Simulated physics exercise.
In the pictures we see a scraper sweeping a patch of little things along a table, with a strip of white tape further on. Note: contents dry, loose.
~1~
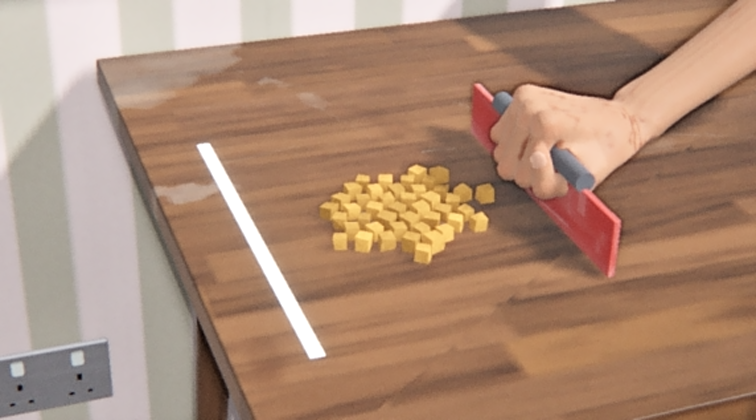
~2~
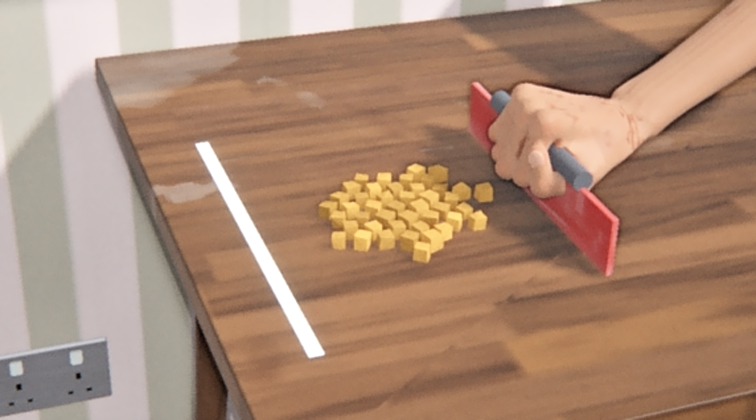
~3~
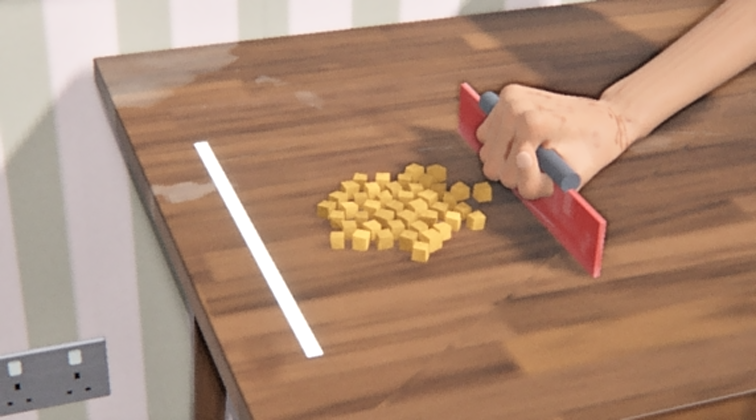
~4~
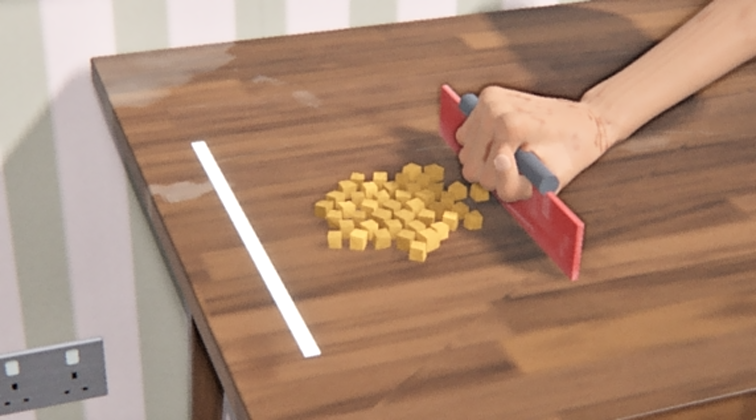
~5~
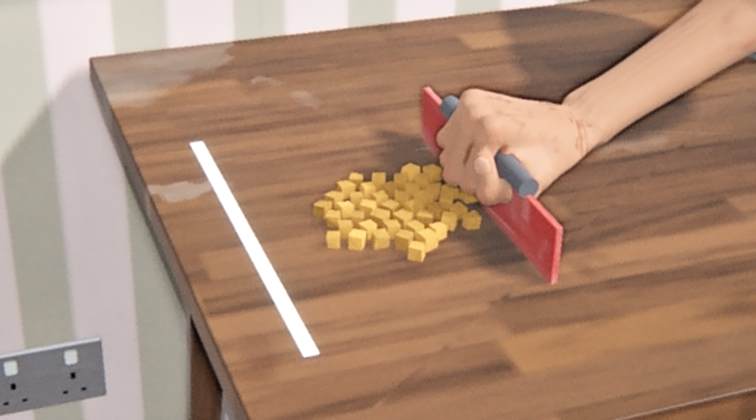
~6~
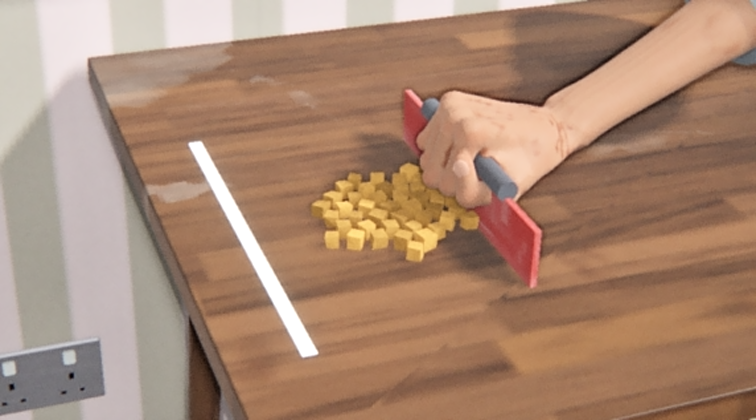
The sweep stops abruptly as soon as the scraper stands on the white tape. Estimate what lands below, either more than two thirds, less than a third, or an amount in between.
What lands below is less than a third.
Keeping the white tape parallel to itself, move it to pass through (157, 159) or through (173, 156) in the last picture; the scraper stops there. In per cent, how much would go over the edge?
That would be some 70 % the first time and some 50 % the second.
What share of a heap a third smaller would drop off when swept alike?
It comes out near 0 per cent of the heap.
Soon, scraper still moving, near (352, 171); heap all on the table, its front near (269, 220).
A while on, scraper stopped at the white tape; heap a small part over the edge.
Finally, scraper stopped at the white tape; heap a small part over the edge.
